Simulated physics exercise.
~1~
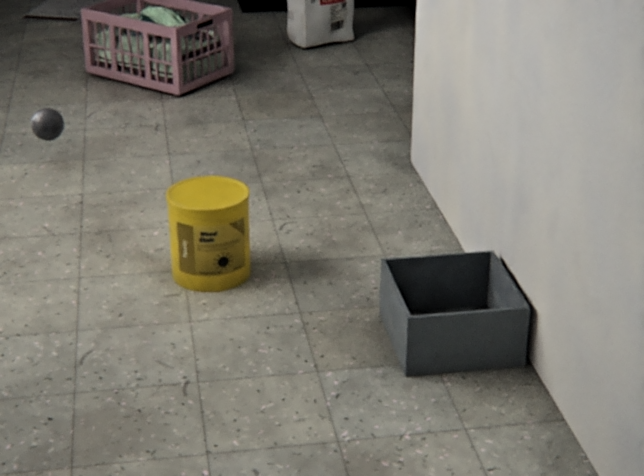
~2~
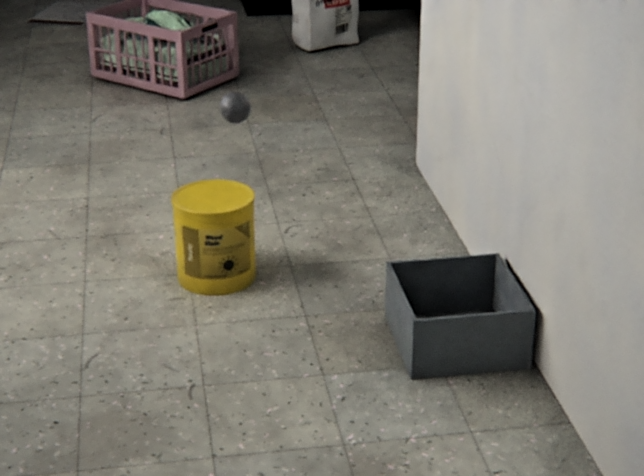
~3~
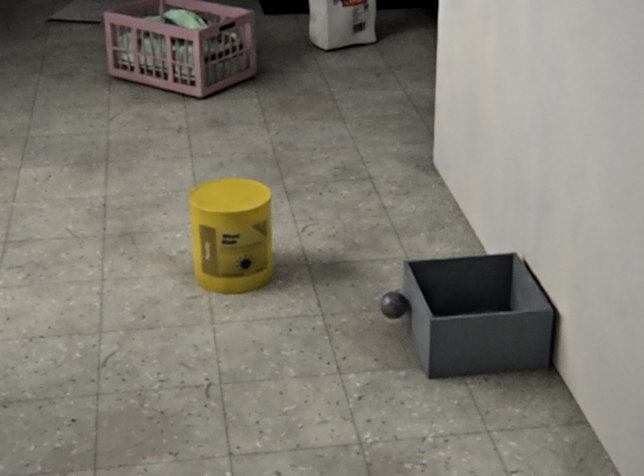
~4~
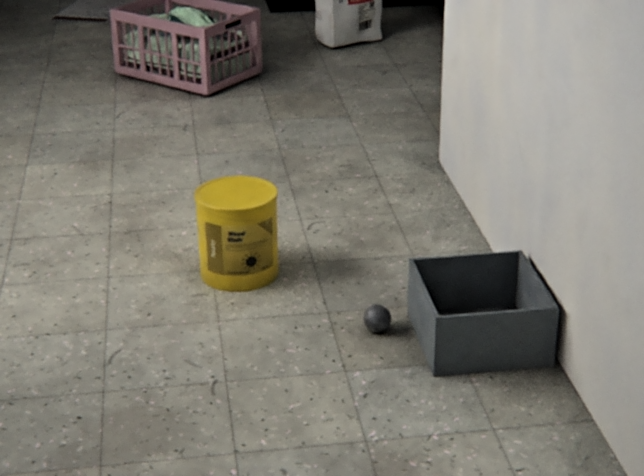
An open grey box sits empty against a pale wall at the right of a grey tiled floor, seen from above at an angle. A yellow pail with a dark-marked label stands near the middle, with a pink crate holding pale green cloth and a white bag behind it. A small grey ball flies in from the left, passes above and beyond the pail, and drops toward the box. It reaches the left side of the box without going in, then moves slightly back left and down. It ends on the floor just outside the box, while the pail stays in place.
